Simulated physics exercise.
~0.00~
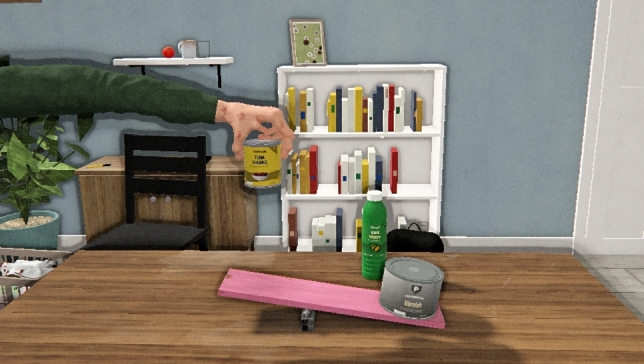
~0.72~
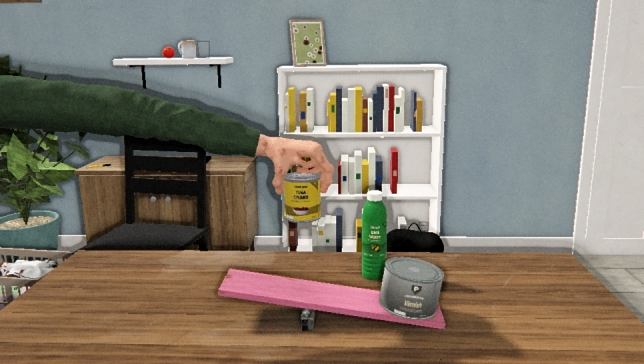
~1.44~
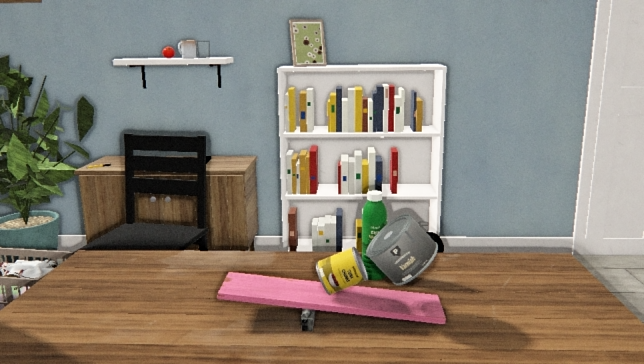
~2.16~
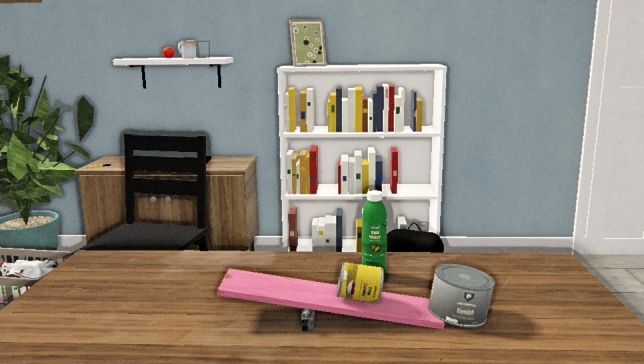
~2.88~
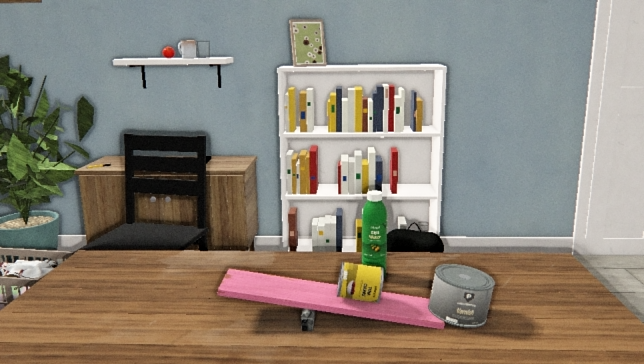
The clip opens on a pink plank balanced over a small block on a wooden table, its right end low beneath a grey tub, with a green bottle standing close by. A hand in a green sleeve reaches in from the left, carrying a yellow tin rightward and down above the plank. The hand lets go and withdraws, and the tin drops and tilts against the tub, which tips and lifts. The tub then shifts right and settles slightly tilted at the plank's low end. Finally, the tin lies on its side on the plank, which still leans down to the right, while the bottle remains upright.
